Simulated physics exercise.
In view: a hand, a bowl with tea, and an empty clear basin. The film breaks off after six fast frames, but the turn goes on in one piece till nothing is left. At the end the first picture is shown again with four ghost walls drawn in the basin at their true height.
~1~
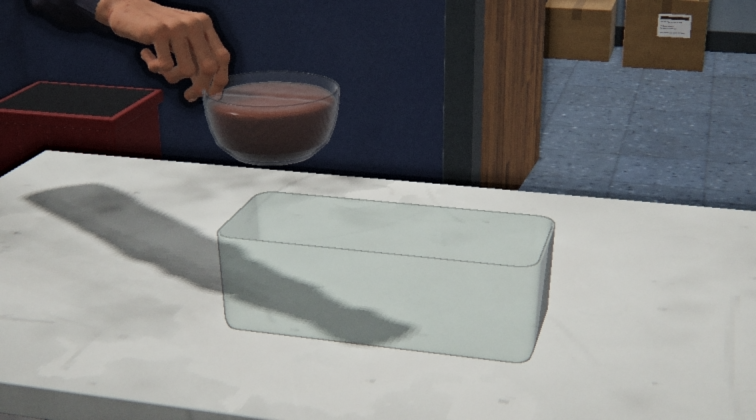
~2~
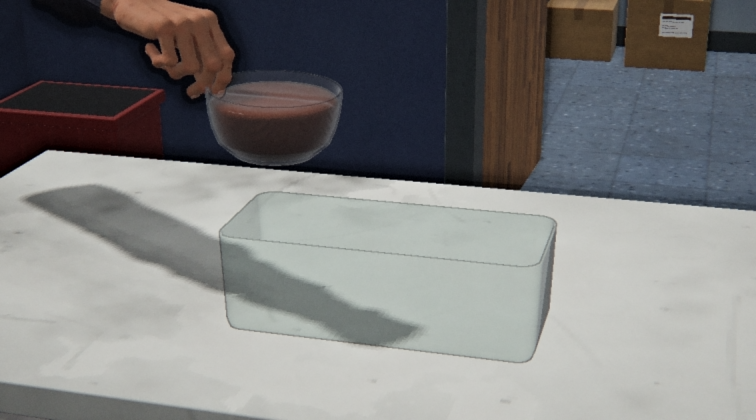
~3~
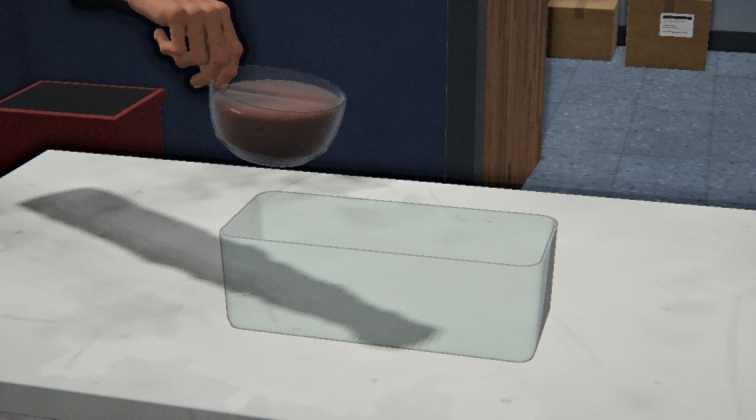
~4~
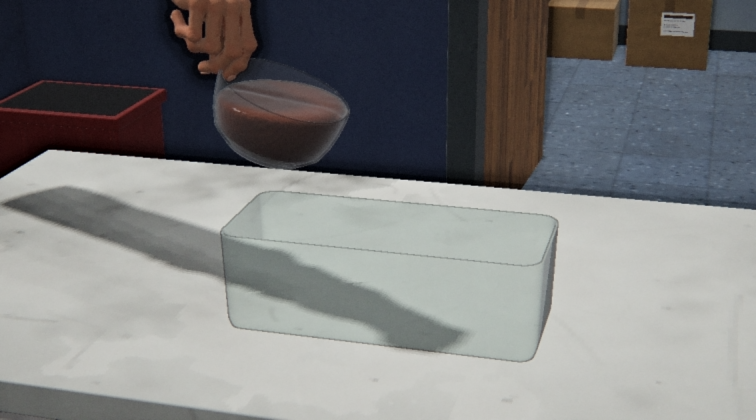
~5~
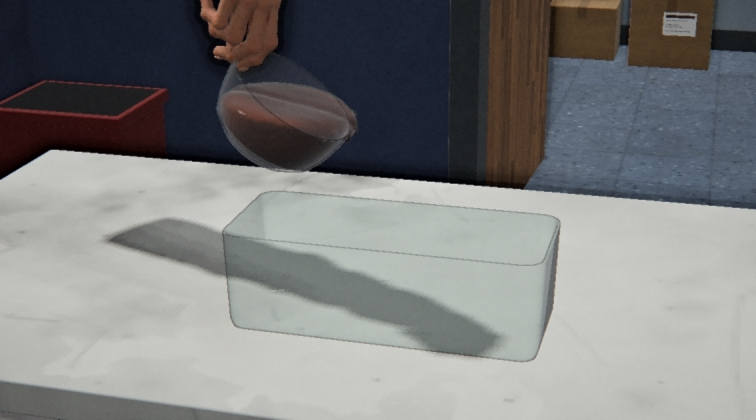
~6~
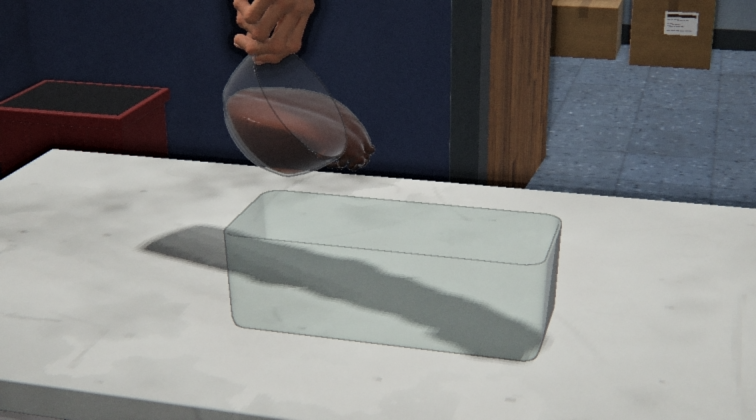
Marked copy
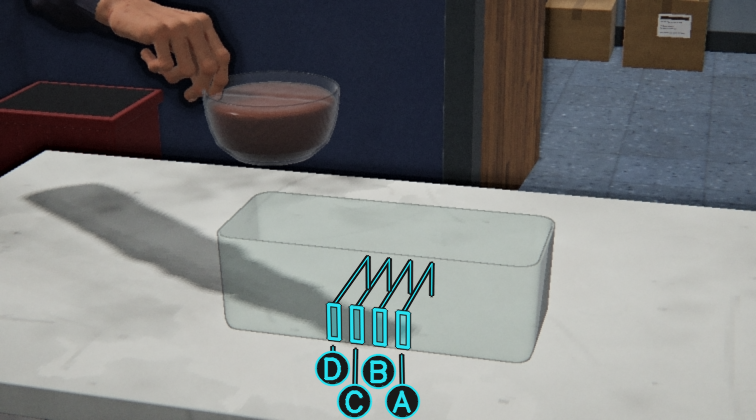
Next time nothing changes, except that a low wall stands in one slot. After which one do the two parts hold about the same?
C beats the others.
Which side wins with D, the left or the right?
The right one.
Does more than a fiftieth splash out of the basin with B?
Yes, it does.
On the marked copy, A at (401, 355); B at (378, 352); C at (355, 349); D at (332, 346).
For place A, about 72 % ends left of the wall and 21 % right of it; 7 % is lost outside.
For place B, about 64 % ends left of the wall and 28 % right of it; 9 % is lost outside.
For place C, about 49 % ends left of the wall and 48 % right of it; 3 % is lost outside.
For place D, about 32 % ends left of the wall and 67 % right of it.
